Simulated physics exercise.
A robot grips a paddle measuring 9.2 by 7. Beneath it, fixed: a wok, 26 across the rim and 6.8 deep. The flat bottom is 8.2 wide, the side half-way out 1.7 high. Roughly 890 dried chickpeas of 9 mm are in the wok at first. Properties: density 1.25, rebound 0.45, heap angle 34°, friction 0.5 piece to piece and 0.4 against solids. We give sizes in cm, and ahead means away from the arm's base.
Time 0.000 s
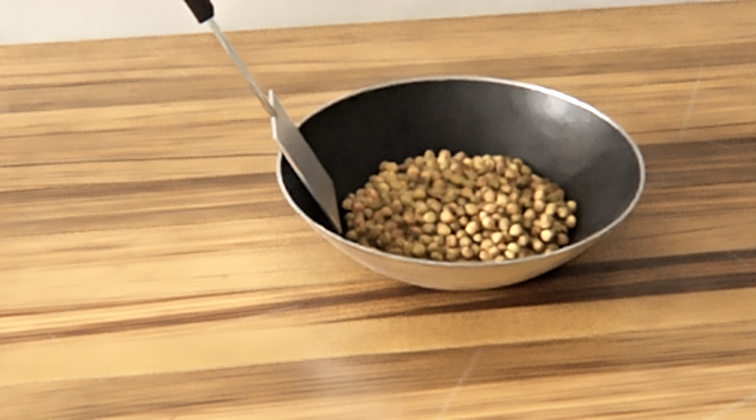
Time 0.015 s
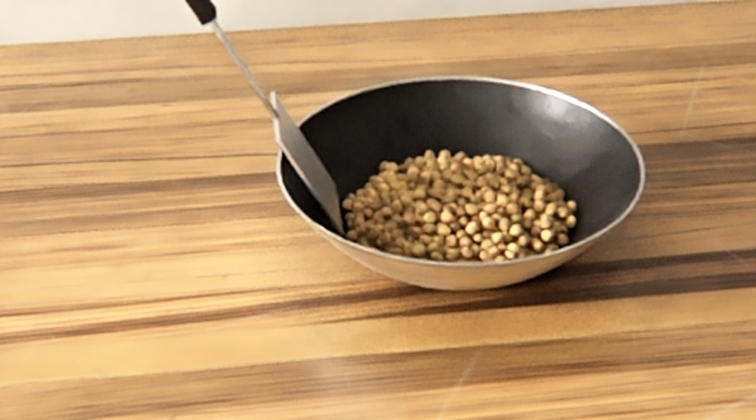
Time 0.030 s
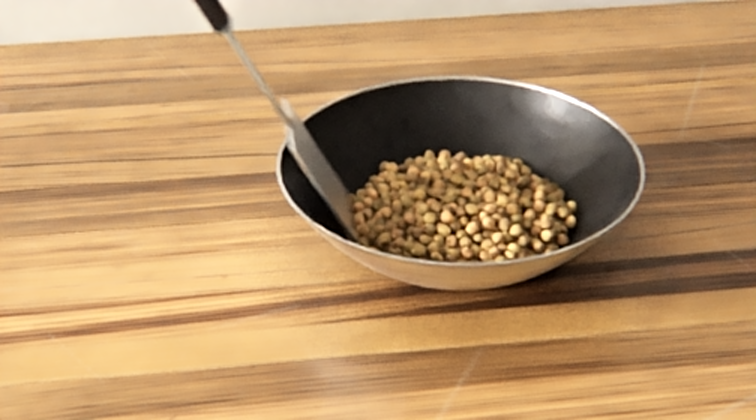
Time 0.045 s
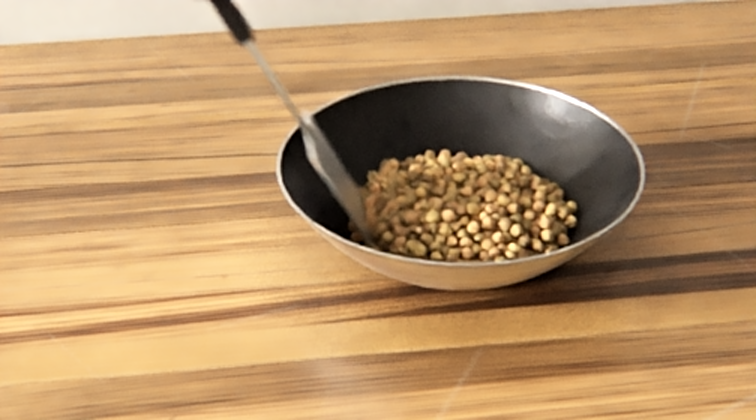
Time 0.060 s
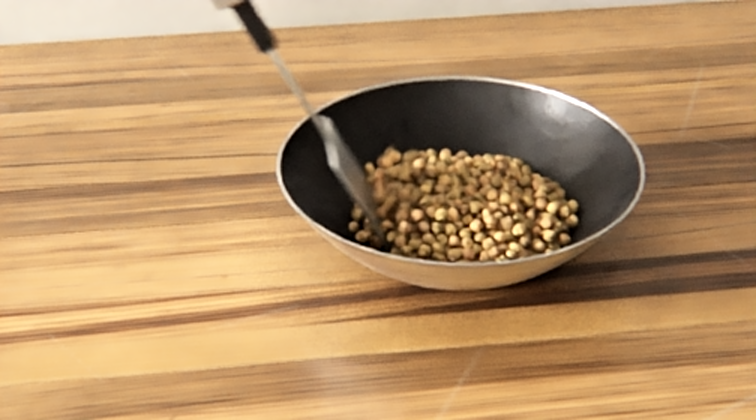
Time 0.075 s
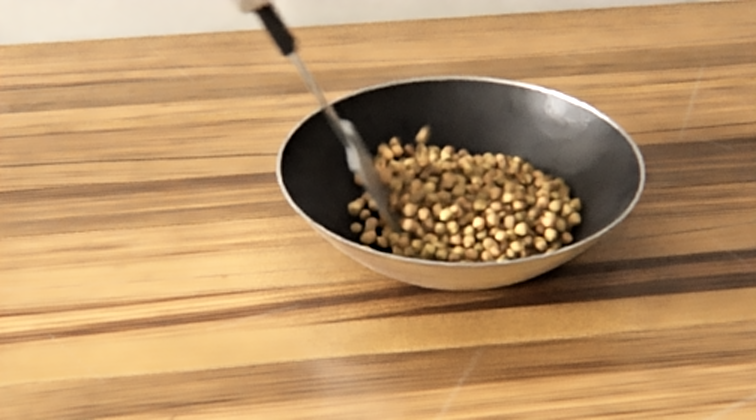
On a striped wooden counter, a spatula rested inside the left edge of a dark wok of chickpeas, then slid rightward into the pile, nudging the nearest ones and pushing a few up.
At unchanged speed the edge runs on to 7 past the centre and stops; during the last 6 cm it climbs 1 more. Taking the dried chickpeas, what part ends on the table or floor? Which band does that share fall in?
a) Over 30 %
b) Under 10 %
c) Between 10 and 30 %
Between 10 and 30 %.
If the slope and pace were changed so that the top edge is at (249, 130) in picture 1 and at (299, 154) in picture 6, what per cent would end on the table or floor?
Close to 5 in a hundred.
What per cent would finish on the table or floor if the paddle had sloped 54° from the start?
Estimate: Approx. 20 %.
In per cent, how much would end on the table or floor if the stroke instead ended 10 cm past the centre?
I'd expect close to 40 per cent then.
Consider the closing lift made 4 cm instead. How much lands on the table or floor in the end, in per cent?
Roughly 20 percent of it.
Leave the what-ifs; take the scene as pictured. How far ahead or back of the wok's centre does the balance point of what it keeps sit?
The kept load is shifted forward by about 4.0 cm.
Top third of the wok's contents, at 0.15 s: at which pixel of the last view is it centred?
Near (531, 179).
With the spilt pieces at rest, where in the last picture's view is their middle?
Pixel estimate: About (724, 210).
By 0.11 s, sloping 63°, highest piece 10 above the table; 893 in the wok.
By 0.15 s, sloping 63°, highest piece 11 above the table; 893 in the wok.
By 0.37 s, sloping 63°, highest piece 12 above the table; 733 in the wok, 73 on the table or floor, 87 on the blade or in flight.
By 1.42 s, sloping 63°, highest piece 7 above the table; 732 in the wok, 161 on the table or floor.
Final count, 732 in the wok, 161 on the table or floor. That is 18 % on the table or floor.
